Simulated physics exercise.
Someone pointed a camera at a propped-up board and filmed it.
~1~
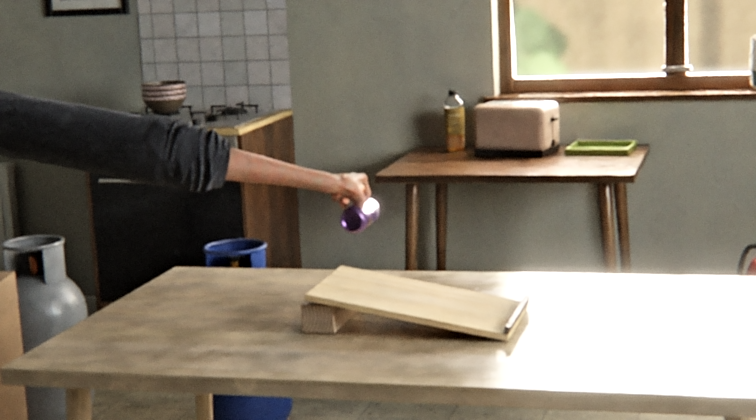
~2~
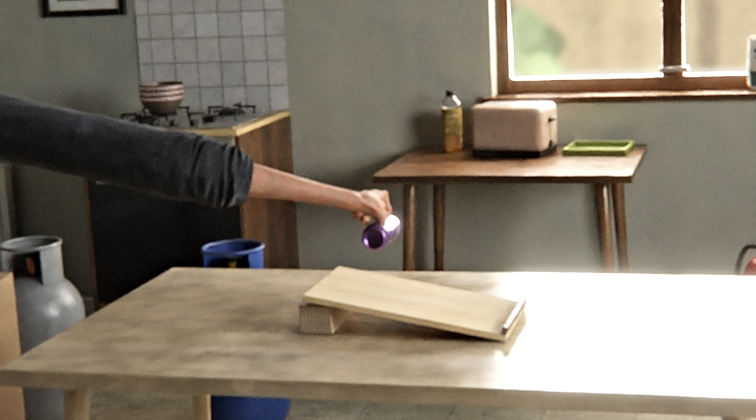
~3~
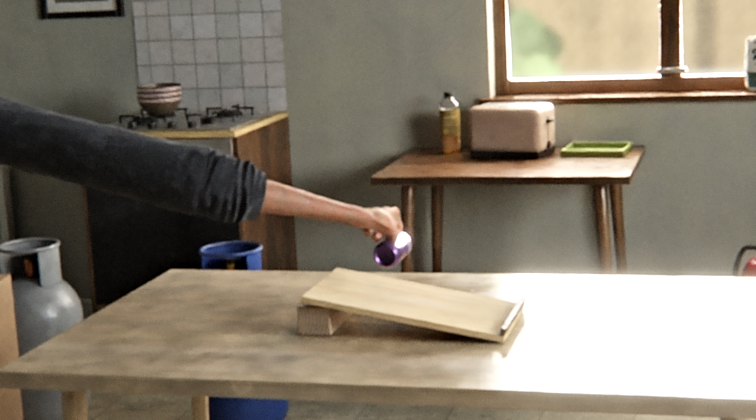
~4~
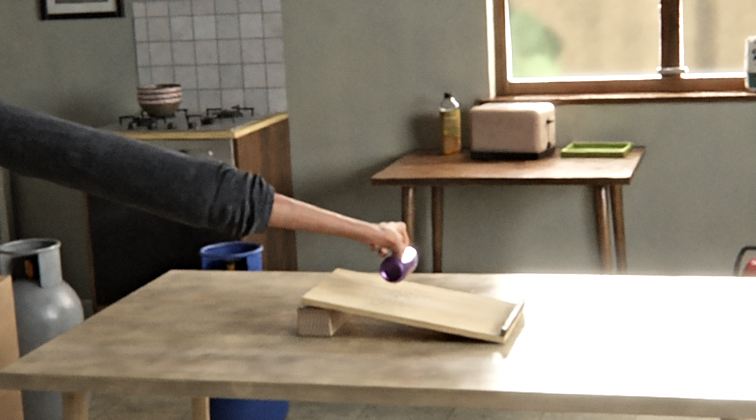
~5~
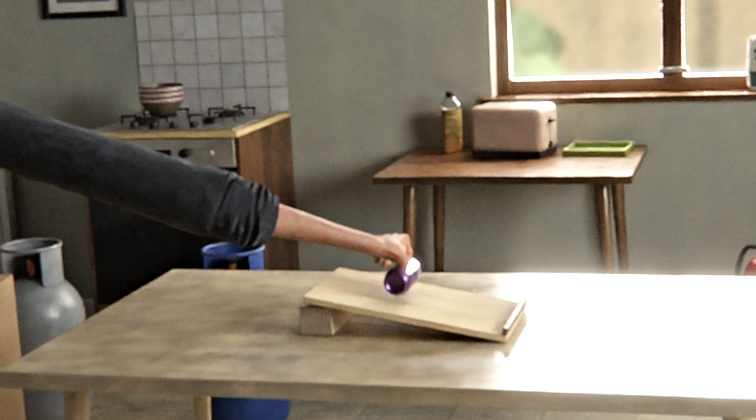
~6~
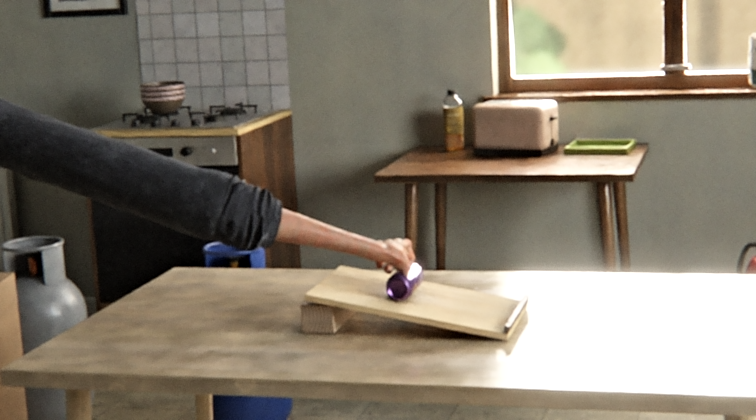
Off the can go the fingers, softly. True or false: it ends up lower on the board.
True.
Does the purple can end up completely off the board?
Once it settles, it is resting on top.
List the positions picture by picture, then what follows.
On its way; purple can (361, 215), in the first frame.
On its way; purple can (381, 233), in the second frame.
On its way; purple can (393, 250), in the third frame.
On its way; purple can (399, 265), in the fourth frame.
On its way; purple can (403, 276), in the fifth frame.
In place under the hand; purple can (405, 281), in the sixth frame.
Then, 0.40 s after the last picture, purple can rolled about its own width near (426, 285).
Then, 0.60 s after the last picture, purple can rolled well along near (462, 292).
Then, 0.80 s after the last picture, purple can rolled well along near (508, 297).
Then, 1.10 s after the last picture, purple can rolled well along near (498, 299).
At rest, moved from the start, purple can. Seen from the same camera at the end, purple can near (504, 301). The purple can goes downhill.
